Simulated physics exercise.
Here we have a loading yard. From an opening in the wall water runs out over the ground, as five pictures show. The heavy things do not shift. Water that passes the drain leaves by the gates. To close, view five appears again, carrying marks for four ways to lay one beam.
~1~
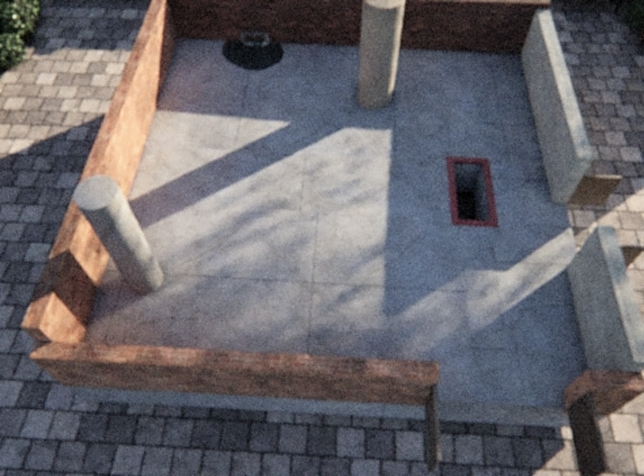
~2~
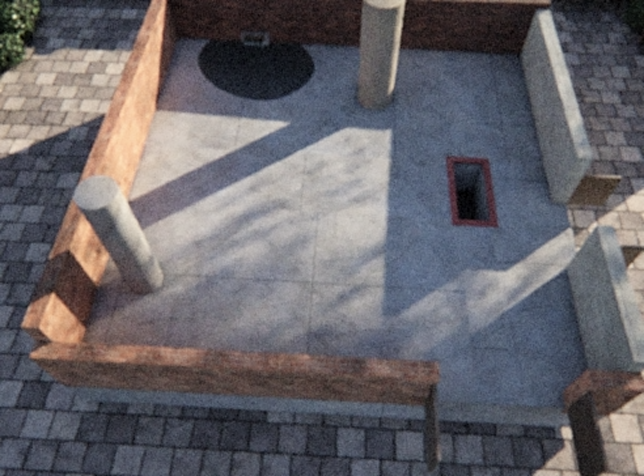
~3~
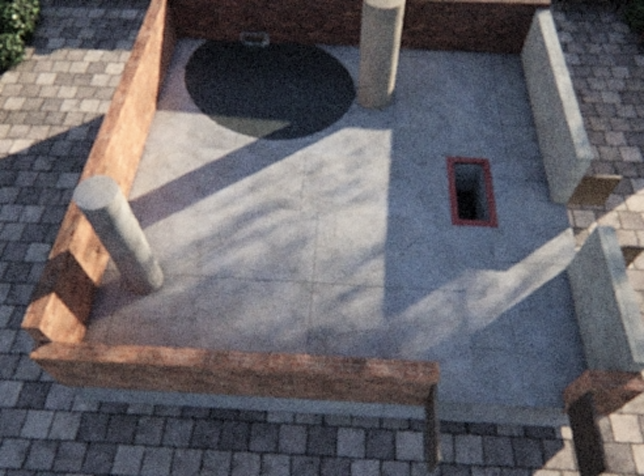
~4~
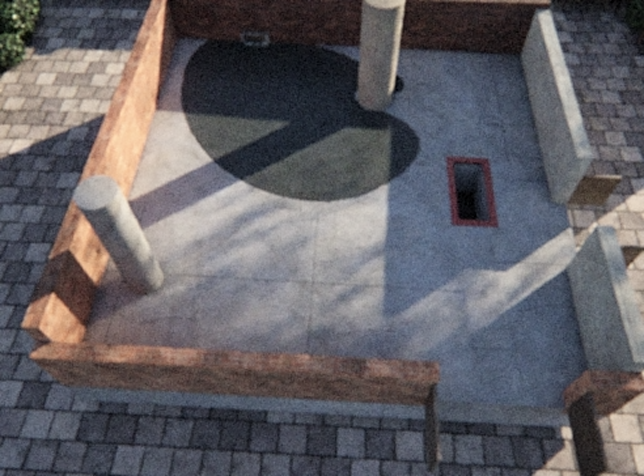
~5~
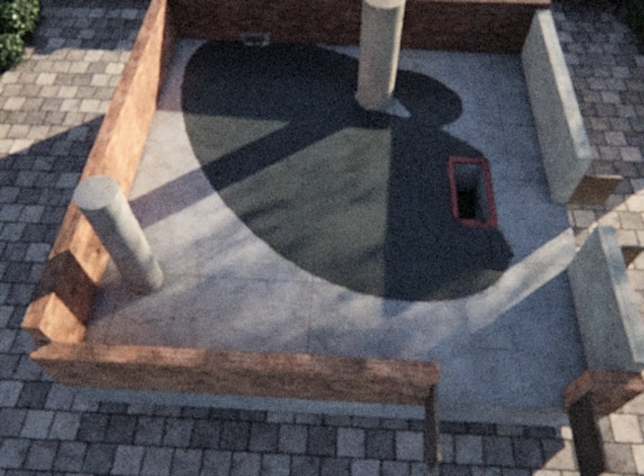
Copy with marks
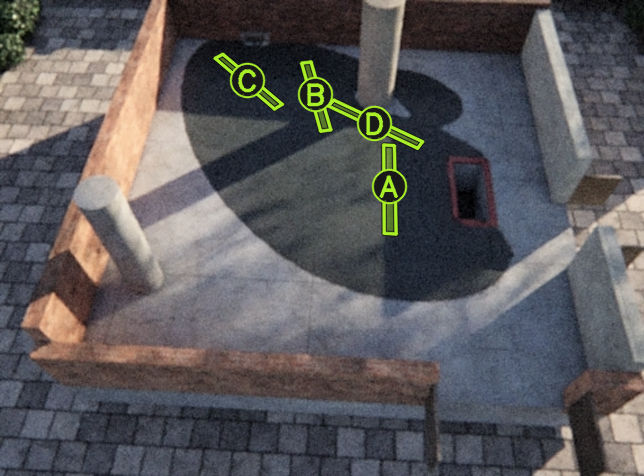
In the video, a dark wet patch spreads from an outlet at the back wall of a walled, paved yard, widening toward the lower right around a round pillar until it surrounds much of the red-edged drain.
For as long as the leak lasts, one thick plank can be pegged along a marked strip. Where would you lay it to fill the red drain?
Take C.
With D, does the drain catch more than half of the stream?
No.
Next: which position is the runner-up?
That is position D.
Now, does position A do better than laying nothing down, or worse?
It is worse.
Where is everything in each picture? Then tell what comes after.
Outfall at (255, 38); red drain at (471, 191); open gate at (559, 234); open gate at (495, 388); front seen at (247, 65), 2 % of the ground wet; red drain still dry, in the first picture.
Front seen at (287, 91), 6 % of the ground wet; red drain still dry, in the second picture.
Front seen at (323, 126), 14 % of the ground wet; red drain still dry, in the third picture.
Front seen at (382, 180), 26 % of the ground wet; red drain still dry, in the fourth picture.
Front seen at (494, 273), 42 % of the ground wet; red drain taking water, in the fifth picture.
On the marked copy, A from (390, 233) to (389, 145); B from (306, 62) to (325, 130); C from (219, 56) to (278, 106); D from (331, 103) to (420, 144).
With A, about 13 % of the stream goes into the red drain, about 87 % out by the gates.
With B, about 12 % of the stream goes into the red drain, about 87 % out by the gates.
With C, about 42 % of the stream goes into the red drain, about 57 % out by the gates.
With D, about 25 % of the stream goes into the red drain, about 75 % out by the gates.
